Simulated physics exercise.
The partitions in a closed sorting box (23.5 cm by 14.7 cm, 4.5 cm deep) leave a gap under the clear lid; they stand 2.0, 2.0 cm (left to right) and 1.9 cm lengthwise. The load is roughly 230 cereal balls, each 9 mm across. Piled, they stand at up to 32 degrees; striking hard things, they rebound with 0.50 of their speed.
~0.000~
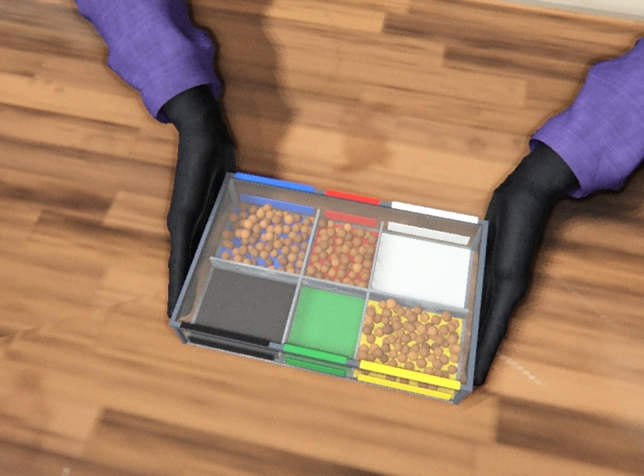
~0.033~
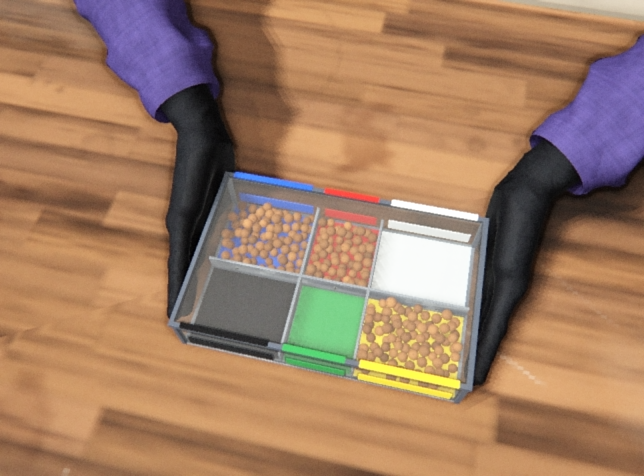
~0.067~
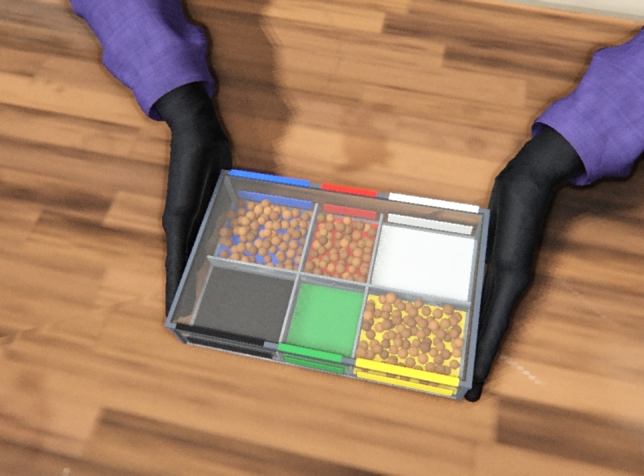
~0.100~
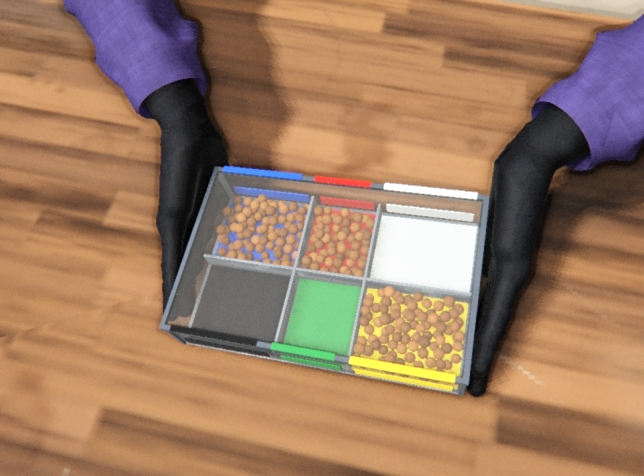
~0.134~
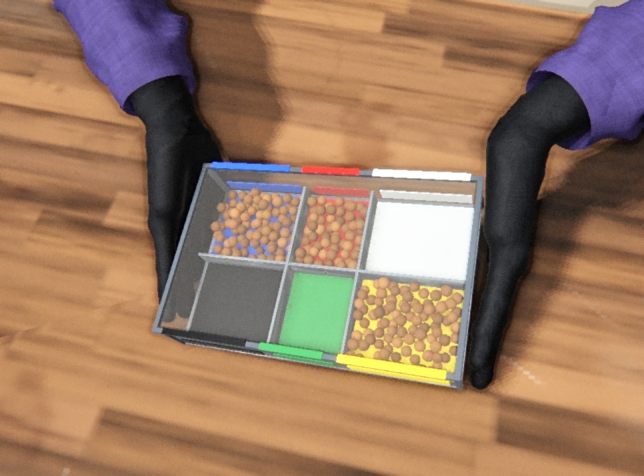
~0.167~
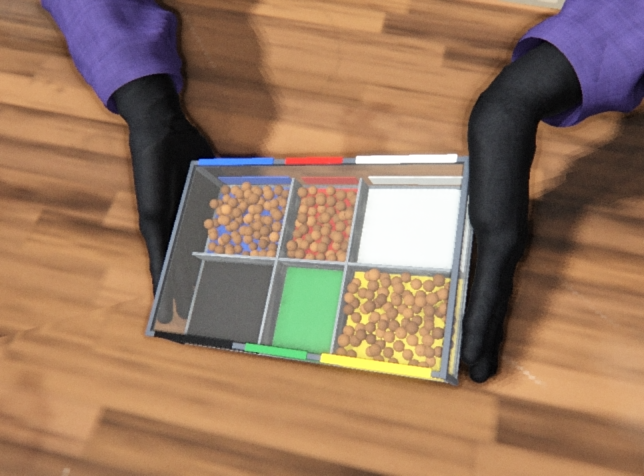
Two black-gloved hands in purple sleeves hold a clear-lidded, six-part box above a wooden surface, with small brown balls in its blue, red and yellow sections. The hands then tilt the box down toward the left front, shifting it slightly left, while the balls stay in the same three sections.
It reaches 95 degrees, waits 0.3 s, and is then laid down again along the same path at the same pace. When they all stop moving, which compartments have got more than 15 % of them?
Red: Does not qualify; blue: Qualifies; green: Does not qualify; yellow: Does not qualify; white: Does not qualify; black: Qualifies.
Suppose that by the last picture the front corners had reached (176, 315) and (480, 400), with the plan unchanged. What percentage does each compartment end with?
Result - red: 0 %; blue: 5 %; green: 0 %; yellow: 90 %; white: 5 %; black: 0 %.
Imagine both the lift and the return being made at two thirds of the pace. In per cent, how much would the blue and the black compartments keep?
Blue 20 %; black 60 %.
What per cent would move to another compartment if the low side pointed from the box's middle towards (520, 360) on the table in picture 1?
Roughly 60 per cent.
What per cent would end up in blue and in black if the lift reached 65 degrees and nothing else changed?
Then blue would end with 30 per cent and black with 30 per cent.
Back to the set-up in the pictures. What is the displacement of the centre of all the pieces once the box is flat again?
Net shift: Approx. 8.5 cm.
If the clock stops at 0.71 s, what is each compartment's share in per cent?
You'd see red at 5, blue at 25, green at 10, yellow at 10, white at 0 and black at 50 per cent.
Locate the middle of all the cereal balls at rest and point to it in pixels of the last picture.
In the last view, approximately (229, 306).
Then, at 0.71 s, tilt 95 degrees; red 5 %, blue 25 %, green 10 %, yellow 10 %, black 50 %.
After 1.08 s, tilt 55 degrees; blue 25 %, green 5 %, yellow 10 %, black 65 %.
Then, at 1.53 s, tilt 0 degrees; blue 25 %, green 5 %, yellow 5 %, black 65 %.
In the end, at 2.1 s, red 0 %, blue 25 %, green 5 %, yellow 5 %, white 0 %, black 65 %.
